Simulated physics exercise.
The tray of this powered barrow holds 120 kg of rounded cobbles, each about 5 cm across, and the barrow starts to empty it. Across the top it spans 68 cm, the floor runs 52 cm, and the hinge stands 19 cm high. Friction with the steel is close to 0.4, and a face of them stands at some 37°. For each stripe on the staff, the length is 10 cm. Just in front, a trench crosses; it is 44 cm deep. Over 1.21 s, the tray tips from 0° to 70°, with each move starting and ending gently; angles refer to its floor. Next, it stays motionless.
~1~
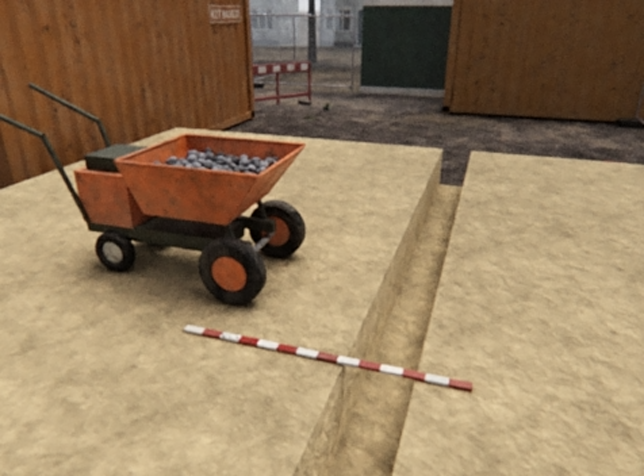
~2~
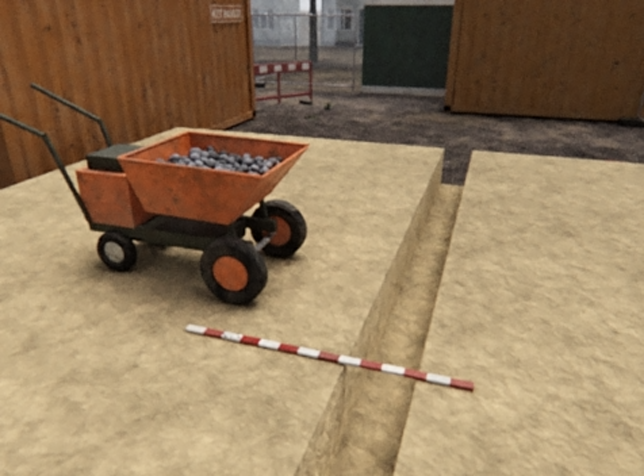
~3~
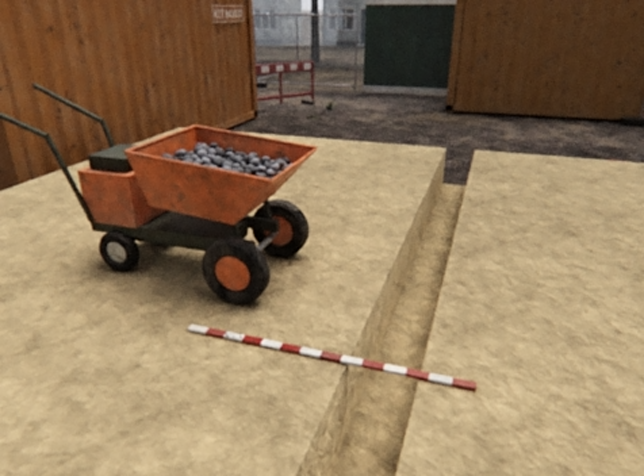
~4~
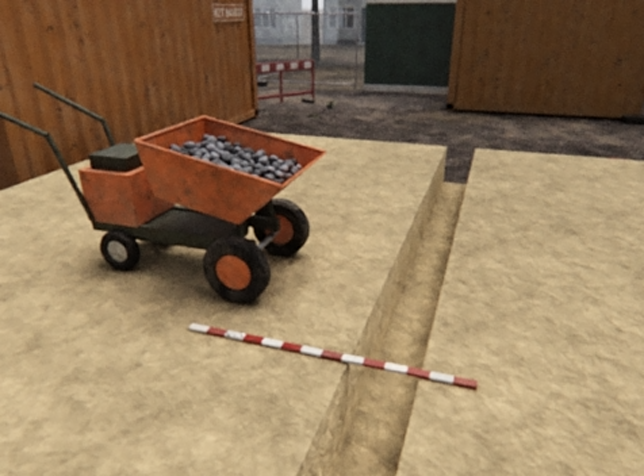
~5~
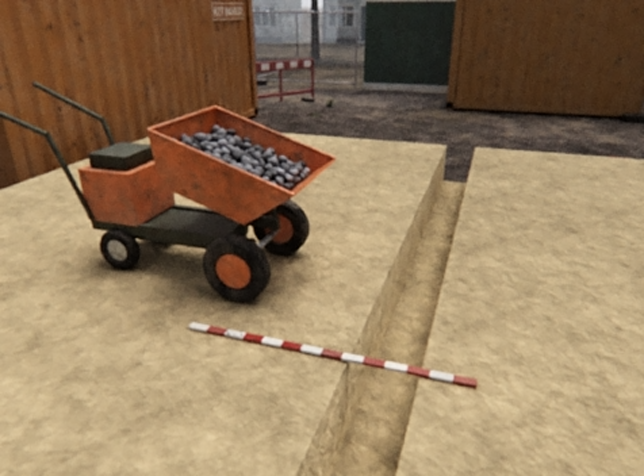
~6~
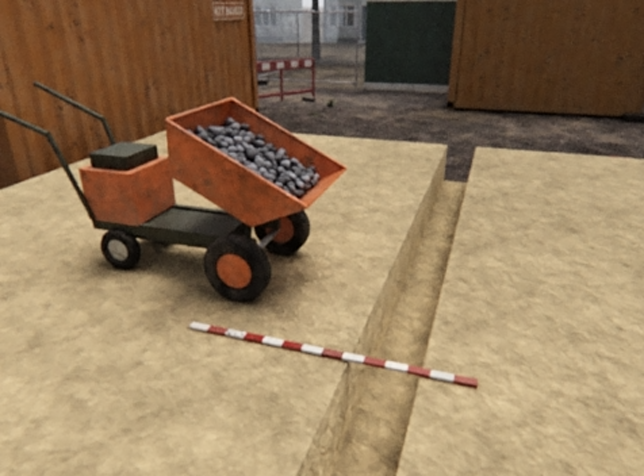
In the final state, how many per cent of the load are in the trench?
About 94 per cent are in the trench in the final state.
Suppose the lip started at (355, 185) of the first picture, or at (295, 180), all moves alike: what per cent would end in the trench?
Around 20 and then 85 percent.
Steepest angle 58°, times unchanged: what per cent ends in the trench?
I'd guess some 45 in a hundred.
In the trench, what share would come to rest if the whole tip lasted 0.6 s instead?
That would give about 90 percent.
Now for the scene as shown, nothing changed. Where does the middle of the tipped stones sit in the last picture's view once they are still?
The resting stones are centred at roughly (404, 348).
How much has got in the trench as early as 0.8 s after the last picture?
By that moment, roughly 25 per cent of the load.
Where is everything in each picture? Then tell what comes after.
In the first picture, the tray is at 0°, its lip at (257, 177); the top of the load is at (223, 160).
In the second picture, the tray is at 1°, its lip at (261, 178); the top of the load is at (222, 159).
The third picture shows lip at (270, 181), floor tilted 5°, highest stones at (205, 152).
The fourth picture shows lip at (281, 187), floor tilted 11°, highest stones at (207, 145).
The fifth picture shows lip at (294, 195), floor tilted 19°, highest stones at (209, 137).
The sixth picture shows lip at (307, 208), floor tilted 27°, highest stones at (222, 130).
Then, 0.4 s after the last picture the floor is at 59°, 100 % in the tray; the foremost stones are at (346, 234).
Then, 0.8 s after the last picture the floor is at 70°, 68 % in the tray, 6 % short of the trench, 25 % in the trench; the foremost stones are at (427, 340).
Then, 1.1 s after the last picture the floor is at 70°, 31 % in the tray, 8 % short of the trench, 61 % in the trench; the foremost stones are at (428, 358).
Then, 3.1 s after the last picture the floor is at 70°, 0 % in the tray, 6 % short of the trench, 94 % in the trench; the foremost stones are at (425, 371).
